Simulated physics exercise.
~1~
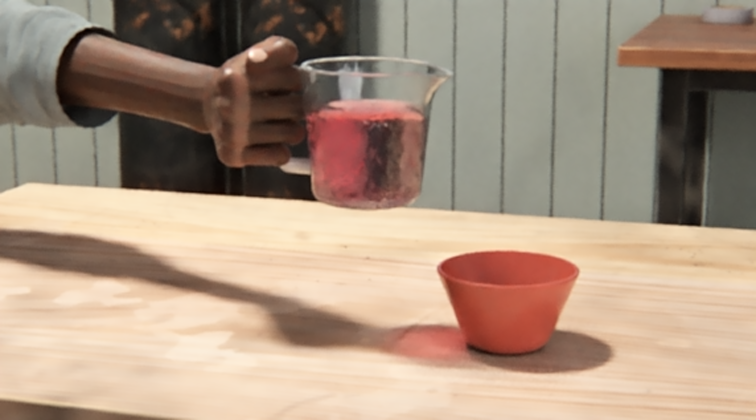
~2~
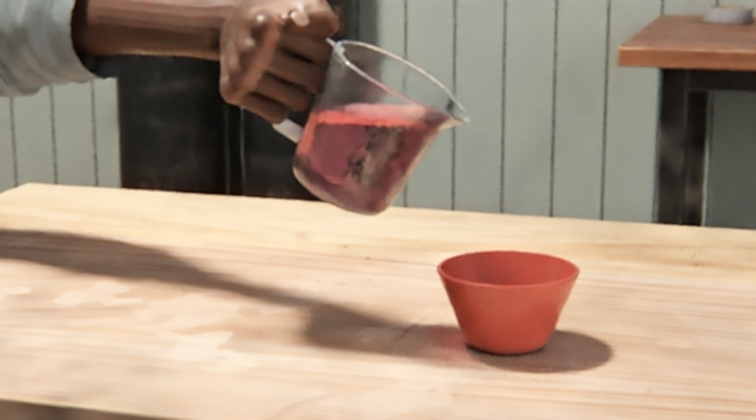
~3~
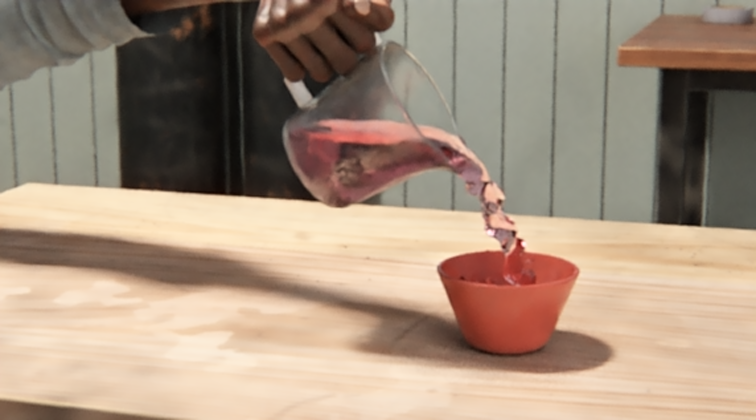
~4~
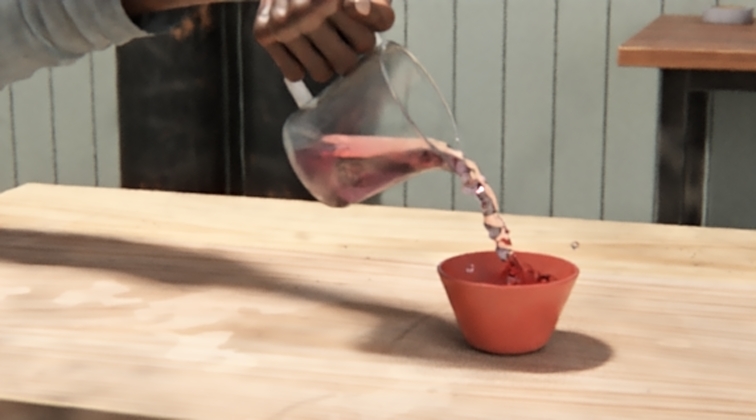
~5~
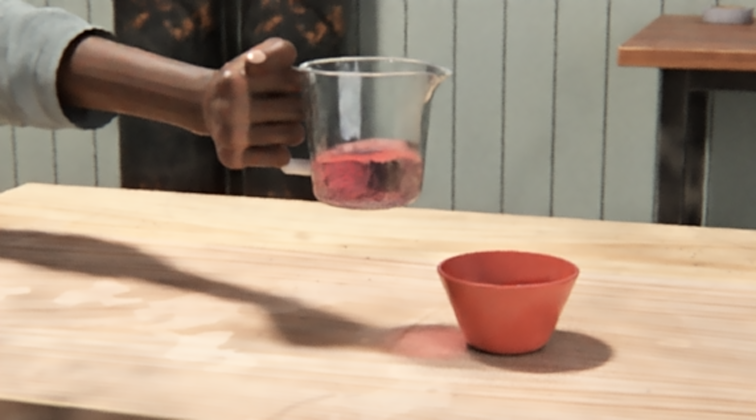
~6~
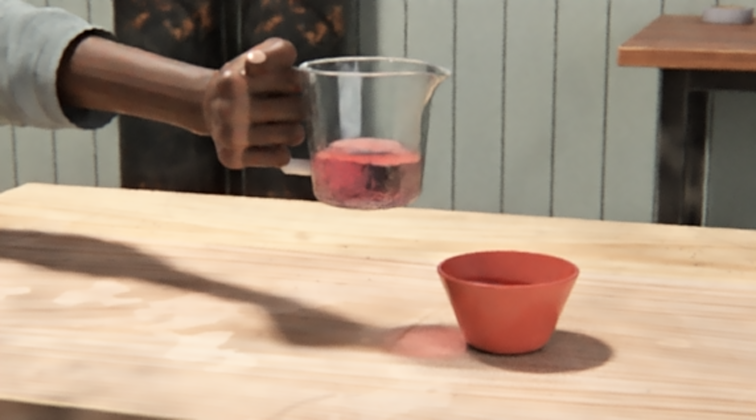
A hand tilts a glass jug, pours red liquid into a bowl, then levels it.
